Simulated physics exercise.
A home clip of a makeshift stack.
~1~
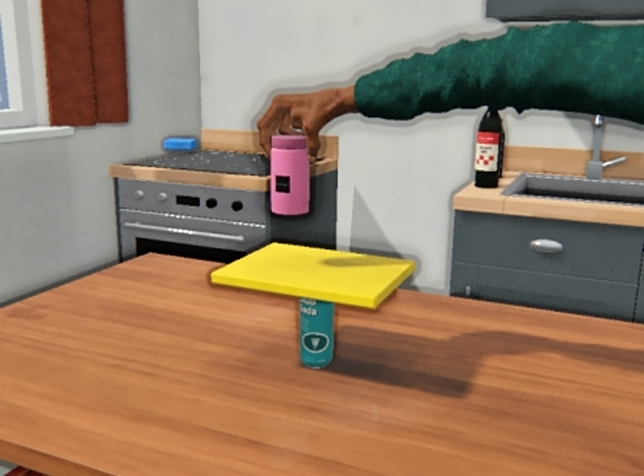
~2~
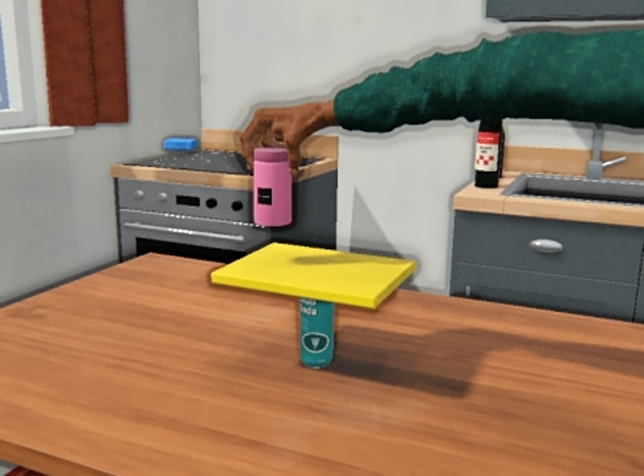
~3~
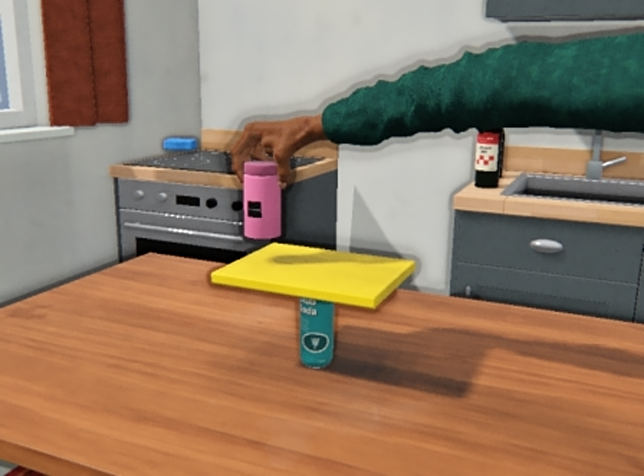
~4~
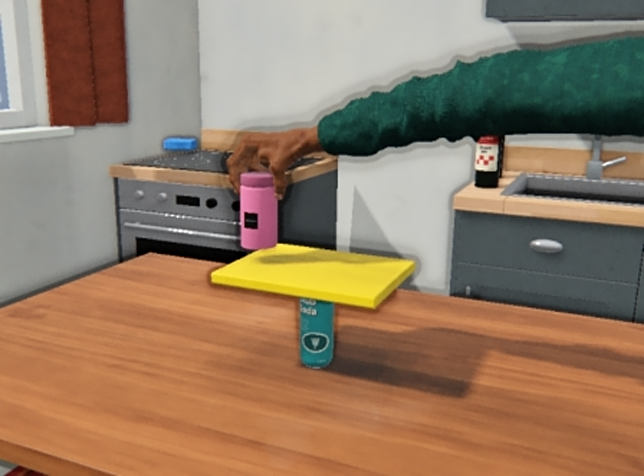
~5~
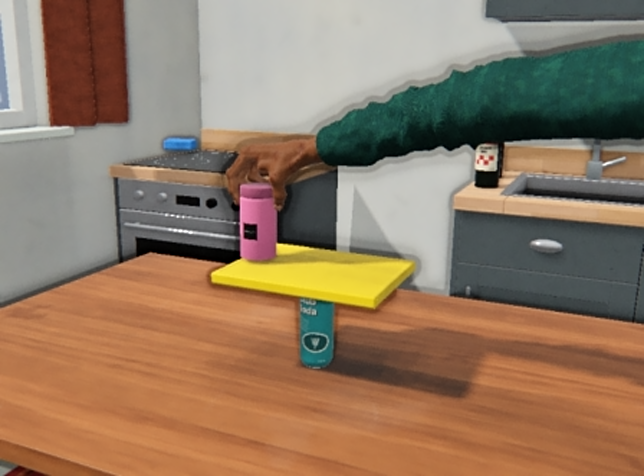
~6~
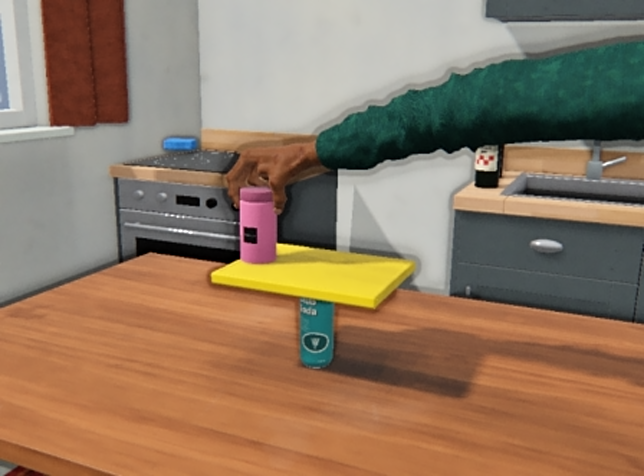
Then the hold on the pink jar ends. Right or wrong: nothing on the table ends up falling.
Wrong, some of it falls.
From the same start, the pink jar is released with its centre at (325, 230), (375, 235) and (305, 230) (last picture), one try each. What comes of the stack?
It remains upright first, goes over second and remains upright third.
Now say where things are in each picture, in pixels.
The first frame shows still above its spot; pink jar (290, 174); turquoise can (317, 321).
The second frame shows still above its spot; pink jar (272, 186); turquoise can (317, 321).
The third frame shows still above its spot; pink jar (262, 199); turquoise can (317, 321).
The fourth frame shows still above its spot; pink jar (259, 211); turquoise can (317, 321).
The fifth frame shows still above its spot; pink jar (258, 221); turquoise can (317, 321).
The sixth frame shows set down, still held; pink jar (258, 225); turquoise can (317, 321).
Then, 0.30 s past the last view, pink jar now fallen; yellow lid rocked 54° from its first pose.
Then, 0.40 s past the last view, yellow lid on its side.
Then, 0.80 s past the last view, yellow lid now fallen.
Finally, fallen, pink jar and yellow lid; turquoise can still in place. The stack comes apart.
